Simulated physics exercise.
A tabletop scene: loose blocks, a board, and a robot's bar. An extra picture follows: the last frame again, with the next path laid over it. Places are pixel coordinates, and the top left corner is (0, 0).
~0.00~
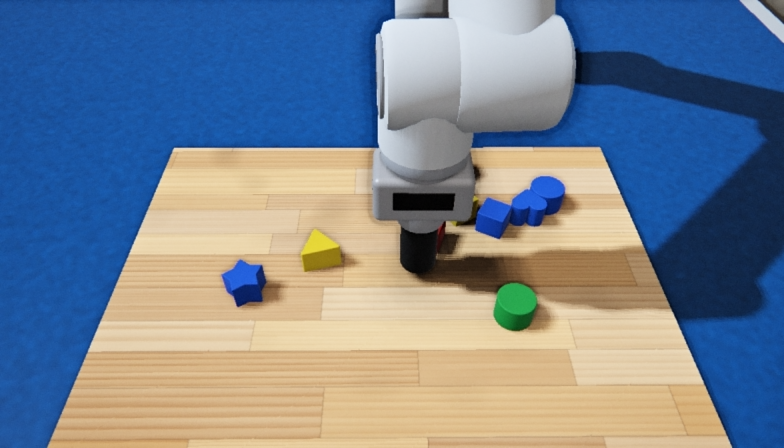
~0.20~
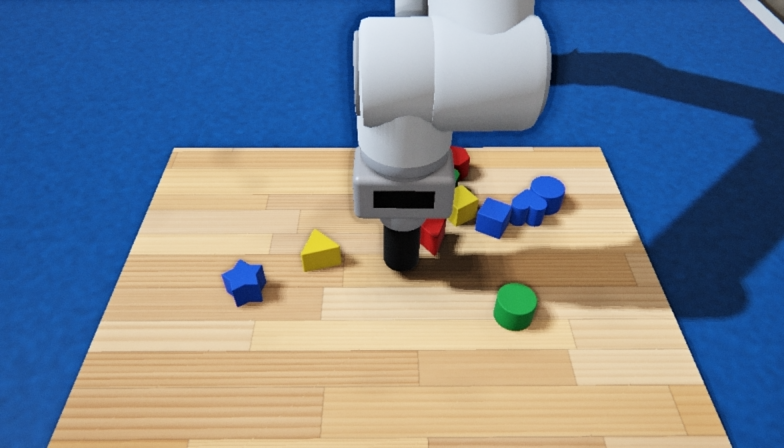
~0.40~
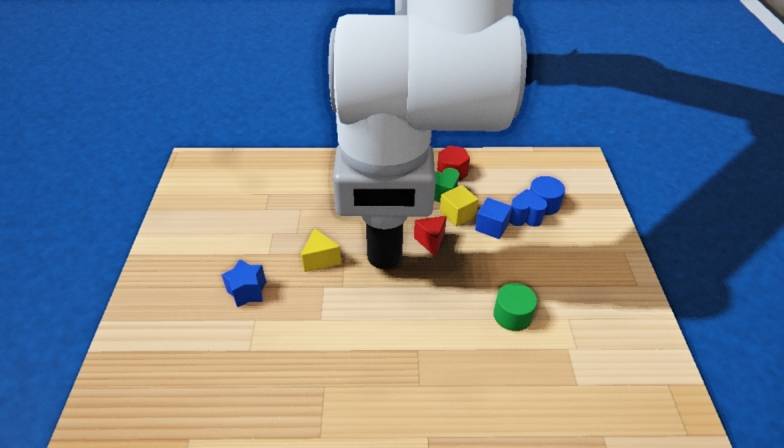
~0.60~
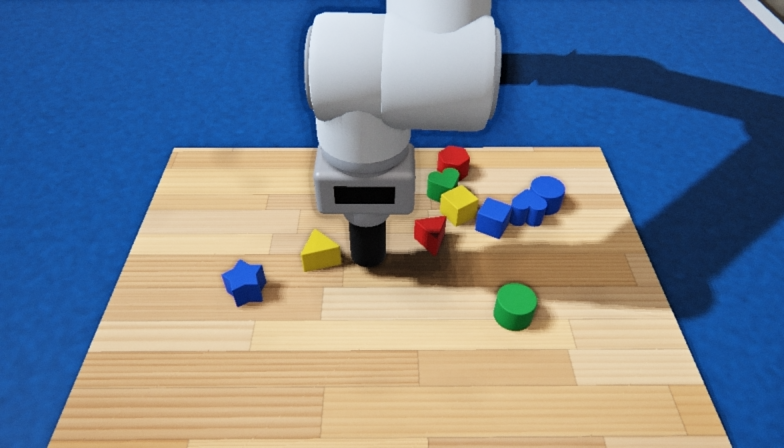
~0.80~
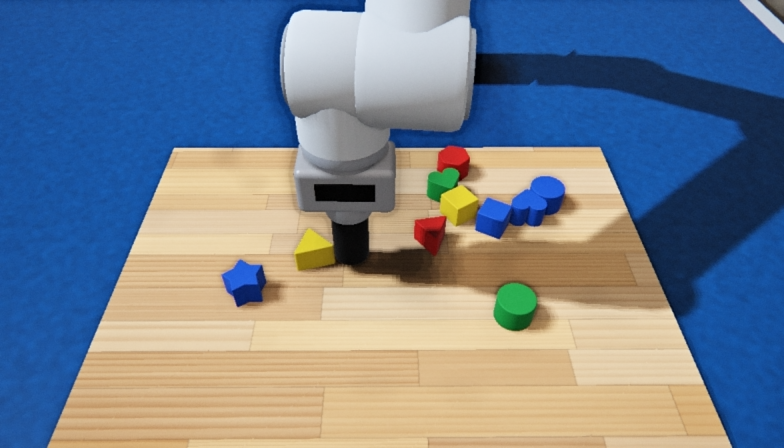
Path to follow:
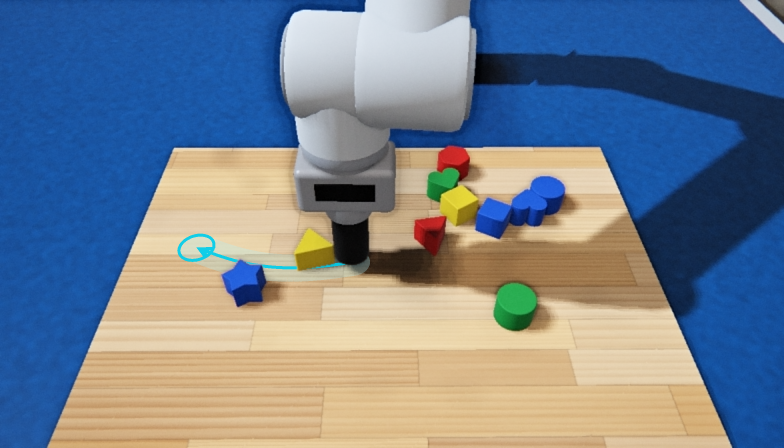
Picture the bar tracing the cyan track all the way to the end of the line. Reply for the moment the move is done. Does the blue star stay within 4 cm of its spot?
Yes, that is what happens.
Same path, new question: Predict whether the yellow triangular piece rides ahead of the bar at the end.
I think the bar loses the yellow triangular piece somewhere along the way.
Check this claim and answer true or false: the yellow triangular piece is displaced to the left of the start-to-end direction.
The claim does not hold.
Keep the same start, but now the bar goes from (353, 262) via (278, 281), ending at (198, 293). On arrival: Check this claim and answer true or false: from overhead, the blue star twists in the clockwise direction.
False - the claim does not hold.
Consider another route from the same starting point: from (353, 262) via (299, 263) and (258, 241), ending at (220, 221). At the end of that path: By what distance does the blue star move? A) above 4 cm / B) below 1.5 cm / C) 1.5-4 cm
B
The drawn path runs from (353, 262) over (297, 268) and (243, 263) to (197, 247).
What follows on the original path. One third of the way, bar (295, 259); yellow triangular piece (268, 240), turned 80° clockwise.
Two thirds of the way, bar (241, 254); yellow triangular piece (226, 227), turned 110° clockwise.
At the end, bar (193, 239); blue star not moved; yellow triangular piece (208, 211), turned 160° clockwise.
